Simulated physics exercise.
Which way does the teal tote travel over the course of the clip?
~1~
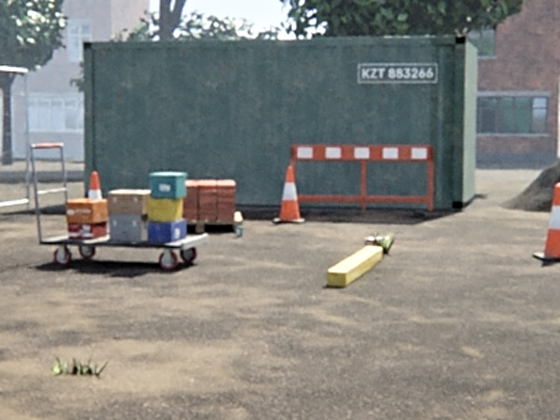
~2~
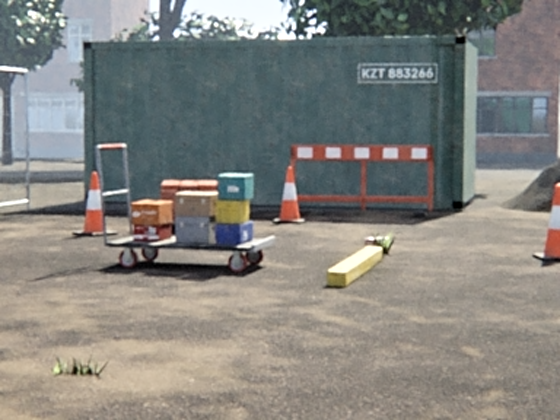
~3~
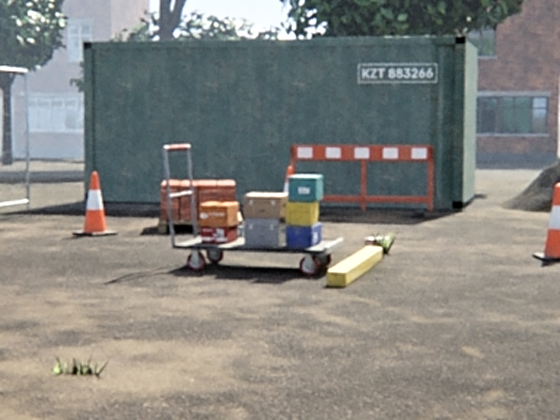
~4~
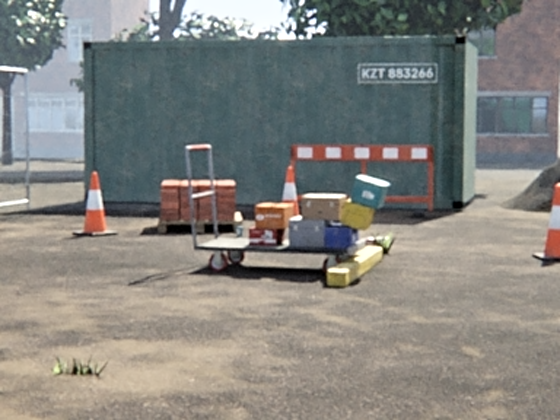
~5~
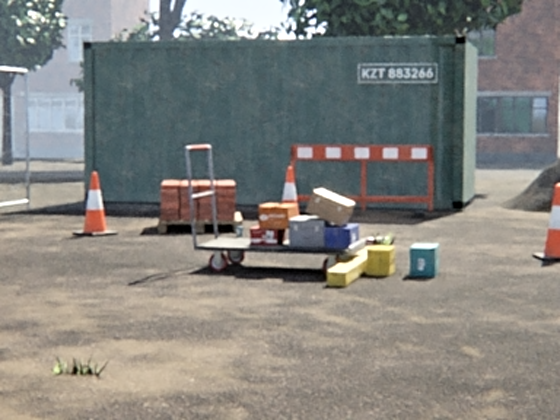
The teal tote moves to the right, first riding on the trolley and then tumbling off its front end.
